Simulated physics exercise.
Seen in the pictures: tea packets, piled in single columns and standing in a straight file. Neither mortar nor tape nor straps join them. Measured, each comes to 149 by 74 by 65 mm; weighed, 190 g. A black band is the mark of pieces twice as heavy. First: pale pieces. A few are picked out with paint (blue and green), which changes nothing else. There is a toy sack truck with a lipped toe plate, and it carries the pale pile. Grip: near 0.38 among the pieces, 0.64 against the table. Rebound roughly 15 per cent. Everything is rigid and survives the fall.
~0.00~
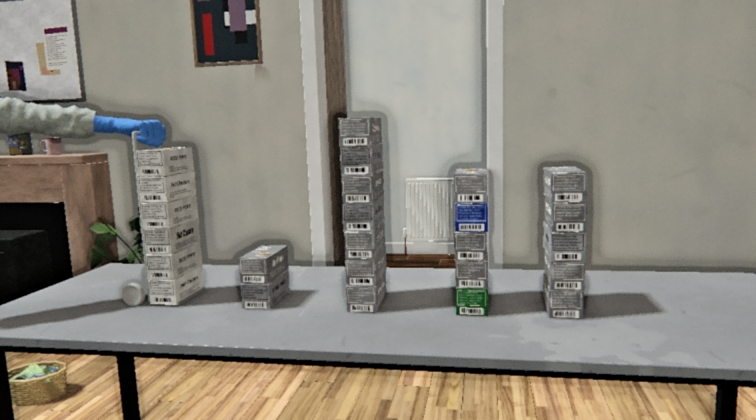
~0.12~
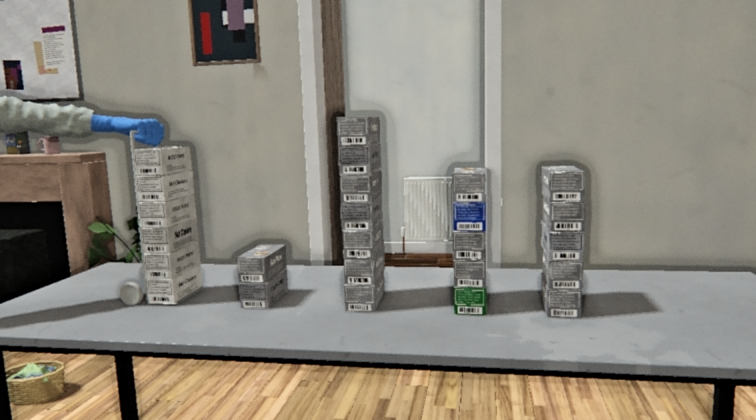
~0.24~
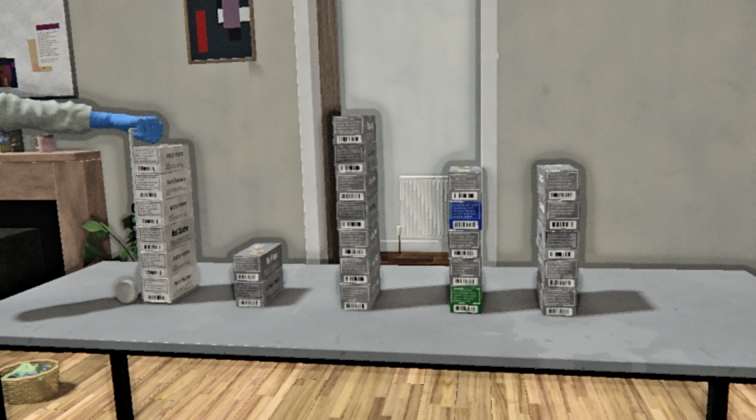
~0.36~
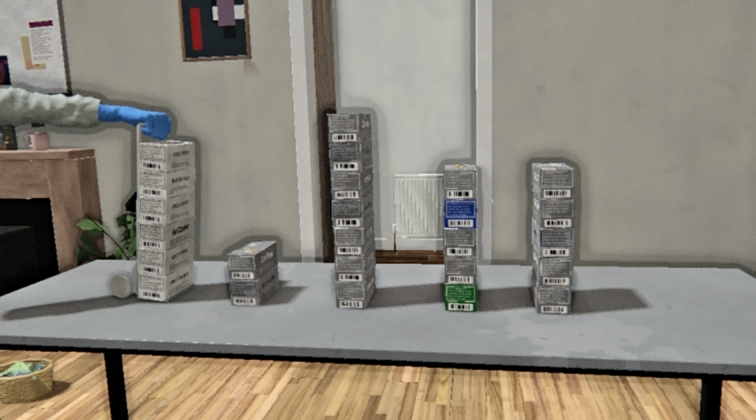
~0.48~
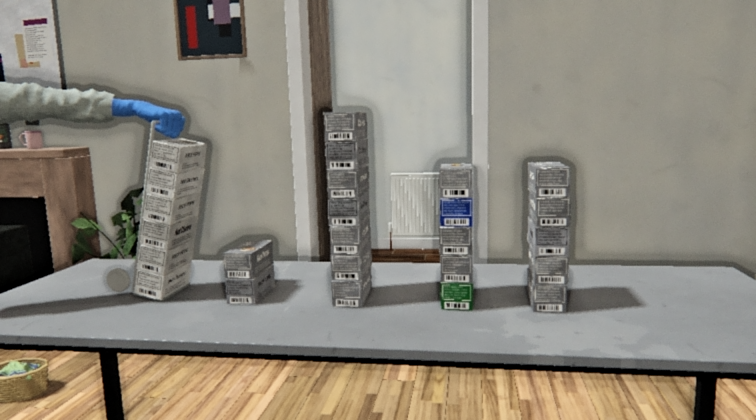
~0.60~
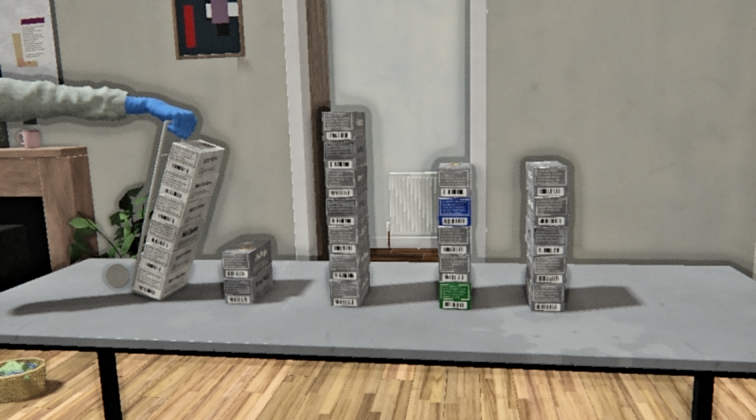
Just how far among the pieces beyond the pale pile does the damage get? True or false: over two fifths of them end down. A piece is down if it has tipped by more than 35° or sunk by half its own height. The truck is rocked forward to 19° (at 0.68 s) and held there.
False.
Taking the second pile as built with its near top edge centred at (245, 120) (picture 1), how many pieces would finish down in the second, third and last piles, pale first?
Result: Second pile 7, third pile 7, last pile 5.
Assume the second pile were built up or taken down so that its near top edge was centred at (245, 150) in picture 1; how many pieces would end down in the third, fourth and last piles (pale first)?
Then third 6, fourth 4, last 5.
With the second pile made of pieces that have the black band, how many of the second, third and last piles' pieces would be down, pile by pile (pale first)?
Second 0, third 0, last 0.
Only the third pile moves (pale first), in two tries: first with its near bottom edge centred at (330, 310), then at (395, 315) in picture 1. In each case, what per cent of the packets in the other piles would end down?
0 and 0 %.
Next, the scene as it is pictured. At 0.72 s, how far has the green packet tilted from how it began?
Roughly 0 degrees.
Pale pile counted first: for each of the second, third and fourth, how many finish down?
Counts - second: 0, third: 0, fourth: 0.
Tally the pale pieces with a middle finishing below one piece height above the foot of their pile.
Pale pieces: 3.
Around 0.72 s, 1 of the pale pile down; none of the 19 other packets down.
Around 0.88 s, 6 of the pale pile down; none of the 19 other packets down, 1 disturbed.
Finally (1.7 s), 6 of the pale pile down; none of the 19 other packets down, 2 disturbed; green packet unmoved; blue packet unmoved. That is 0 per cent. Seen by the last camera, middles, green packet near (456, 287), blue packet near (456, 207).
